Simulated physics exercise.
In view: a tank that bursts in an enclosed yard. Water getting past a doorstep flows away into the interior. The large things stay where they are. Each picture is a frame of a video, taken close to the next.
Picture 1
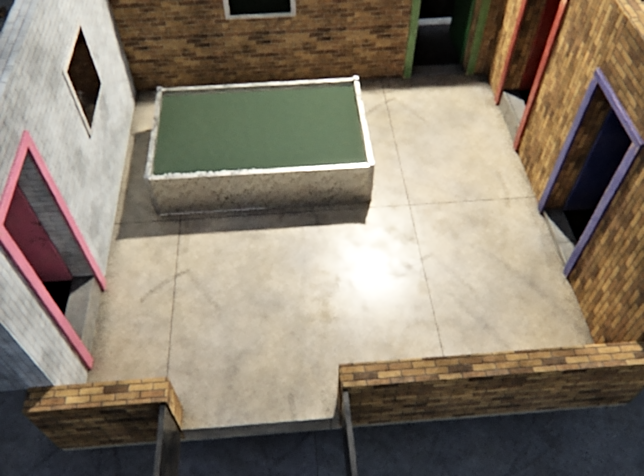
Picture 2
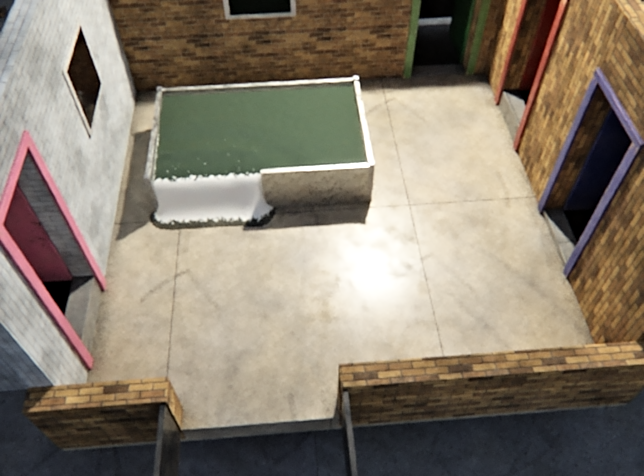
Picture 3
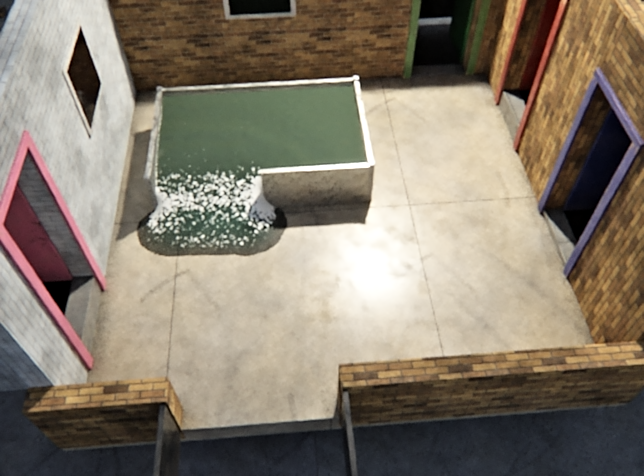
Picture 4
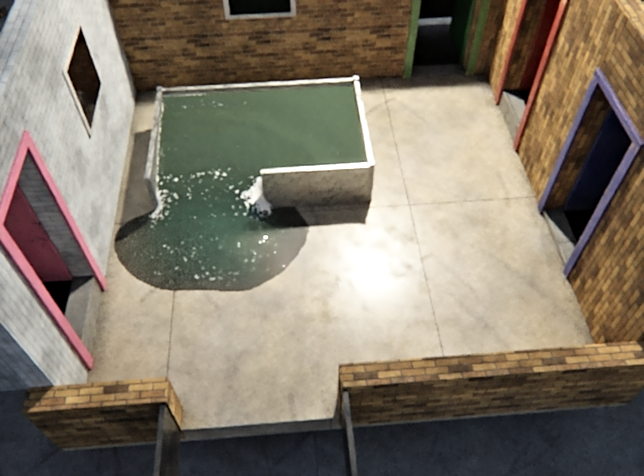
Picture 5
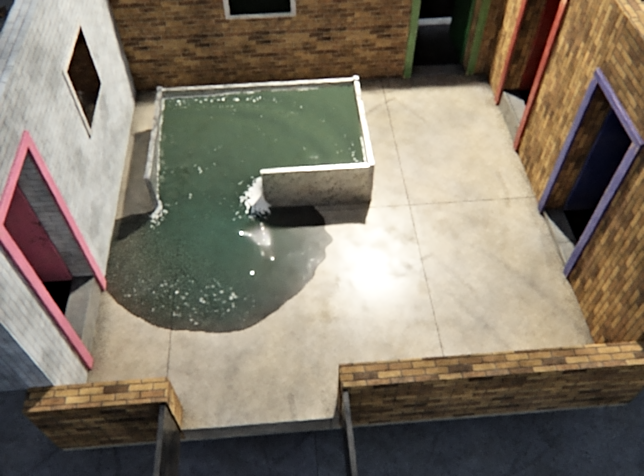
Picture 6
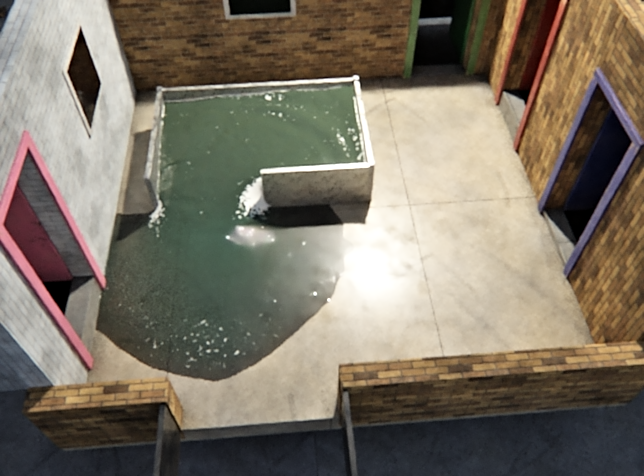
A raised tank of dark green water stands in a pale-floored walled yard, seen from high above by a still camera. Brick and whitish walls surround it, with a pink doorway at left, green at the back, red and purple at right, and a gap in the low front wall. The tank's near left side bursts in white froth, and green water spreads across the floor toward the front.
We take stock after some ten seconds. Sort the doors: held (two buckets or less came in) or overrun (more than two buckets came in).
Sorted: Pink door held, blue door held, red door held, green door overrun.
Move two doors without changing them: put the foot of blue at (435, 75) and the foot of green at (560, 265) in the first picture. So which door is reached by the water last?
That's the blue one.
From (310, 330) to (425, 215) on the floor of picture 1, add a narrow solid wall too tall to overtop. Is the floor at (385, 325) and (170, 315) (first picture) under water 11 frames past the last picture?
Not wet, soaked.
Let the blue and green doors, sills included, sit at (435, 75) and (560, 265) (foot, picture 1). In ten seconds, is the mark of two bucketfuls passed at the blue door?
Result - blue door remains within the limit.
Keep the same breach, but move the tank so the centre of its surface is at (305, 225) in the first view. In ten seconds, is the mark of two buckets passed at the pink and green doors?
I'd say the pink door stops short while the green door stops short.
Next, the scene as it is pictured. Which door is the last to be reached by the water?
That is the green-painted one.
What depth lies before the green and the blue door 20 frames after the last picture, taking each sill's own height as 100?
Estimate, in order: 0 and 0 percent.
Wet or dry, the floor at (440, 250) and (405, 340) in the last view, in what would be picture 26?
So I'd put them as unwetted and swamped.
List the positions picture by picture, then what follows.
Still water in the open tank at (260, 130), in the first frame.
Water pours out at (211, 199) and has run to (269, 212), in the second frame.
The front is at (270, 241), out from the gap at (212, 200), in the third frame.
The front is at (251, 282), out from the gap at (212, 200), in the fourth frame.
The front is at (241, 322), out from the gap at (212, 200), in the fifth frame.
The front is at (218, 372), out from the gap at (212, 200), in the sixth frame.
A moment on, water covers 30 % of the floor; the pink door wet at the sill, nothing in, the blue door not reached, the red door not reached, the green door not reached.
Next, water covers 30 % of the floor; the pink door wet at the sill, nothing in, the blue door not reached, the red door not reached, the green door not reached.
Then, water covers 40 % of the floor; the pink door wet at the sill, nothing in, the blue door not reached, the red door not reached, the green door not reached.
Later, water covers 65 % of the floor; the pink door wet at the sill, nothing in, the blue door wet at the sill, nothing in, the red door wet at the sill, nothing in, the green door not reached.
In the end, water covers 90 % of the floor; the pink door wet at the sill, nothing in, the blue door under two buckets in, the red door wet at the sill, nothing in, the green door over two buckets in.
